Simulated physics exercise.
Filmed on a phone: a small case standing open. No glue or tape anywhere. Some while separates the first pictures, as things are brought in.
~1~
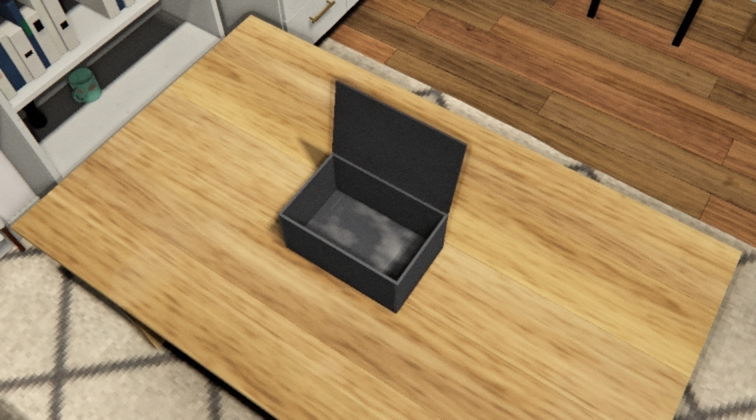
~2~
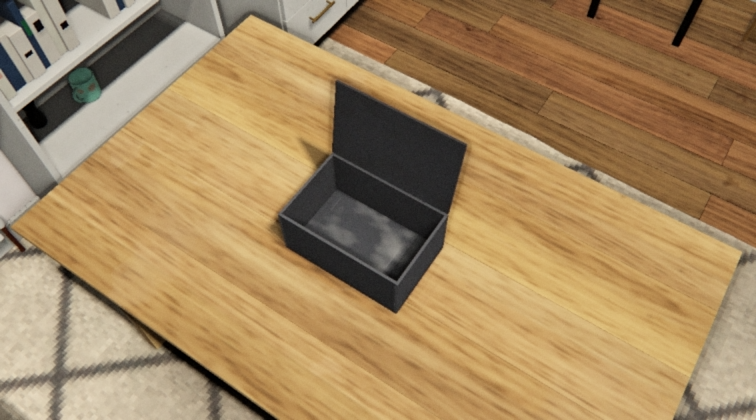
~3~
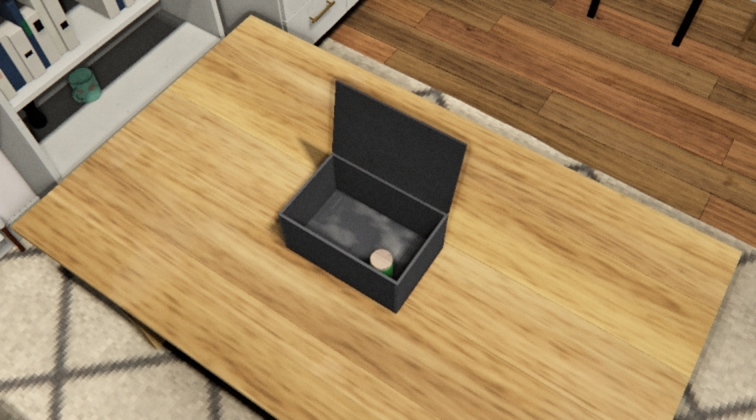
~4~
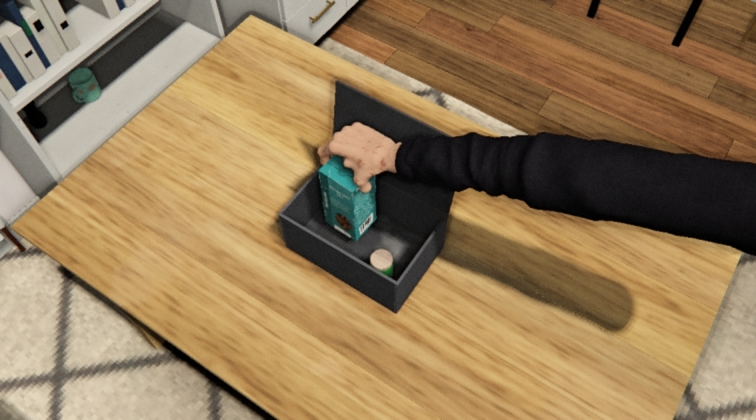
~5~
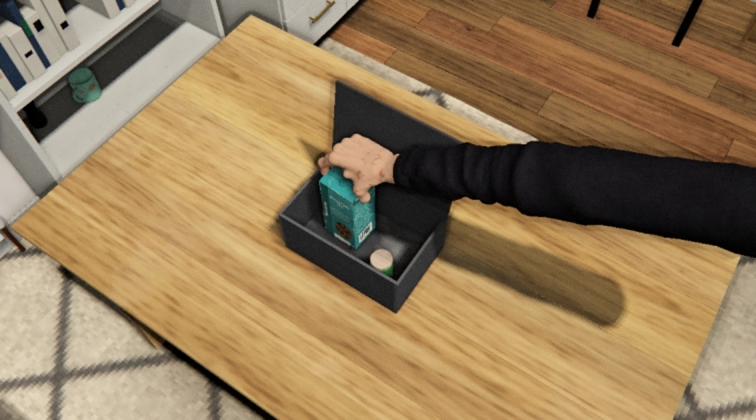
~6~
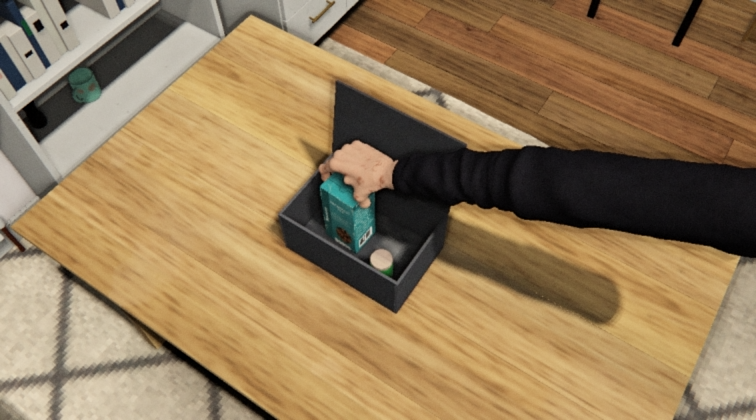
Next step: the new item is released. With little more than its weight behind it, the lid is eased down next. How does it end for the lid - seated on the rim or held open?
For the lid it ends held open.
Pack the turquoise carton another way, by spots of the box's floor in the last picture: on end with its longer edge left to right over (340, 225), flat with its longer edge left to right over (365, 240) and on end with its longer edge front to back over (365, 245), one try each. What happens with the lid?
The lid stays up the first time, goes down the second time and stays up the third time.
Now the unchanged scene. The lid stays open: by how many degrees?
Lid angle from rim - close to 50°.
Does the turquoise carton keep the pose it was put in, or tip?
It stays as placed.
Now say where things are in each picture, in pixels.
In the first frame, the last thing is not in view yet.
In the second frame, the last thing is not in view yet.
In the third frame, the last thing is not in view yet; green shaker (381, 269).
In the fourth frame, still above its spot; turquoise carton (349, 196); green shaker (381, 269).
In the fifth frame, still above its spot; turquoise carton (349, 205); green shaker (381, 269).
In the sixth frame, put in, still held; turquoise carton (349, 210); green shaker (381, 269).
Then, 1.10 s later than the last frame, lid starting down.
Then, 1.50 s later than the last frame, lid 66° above the rim.
When it is over, lid 52° above the rim; both as before. End places, in pixels of the last picture, turquoise carton near (349, 210).
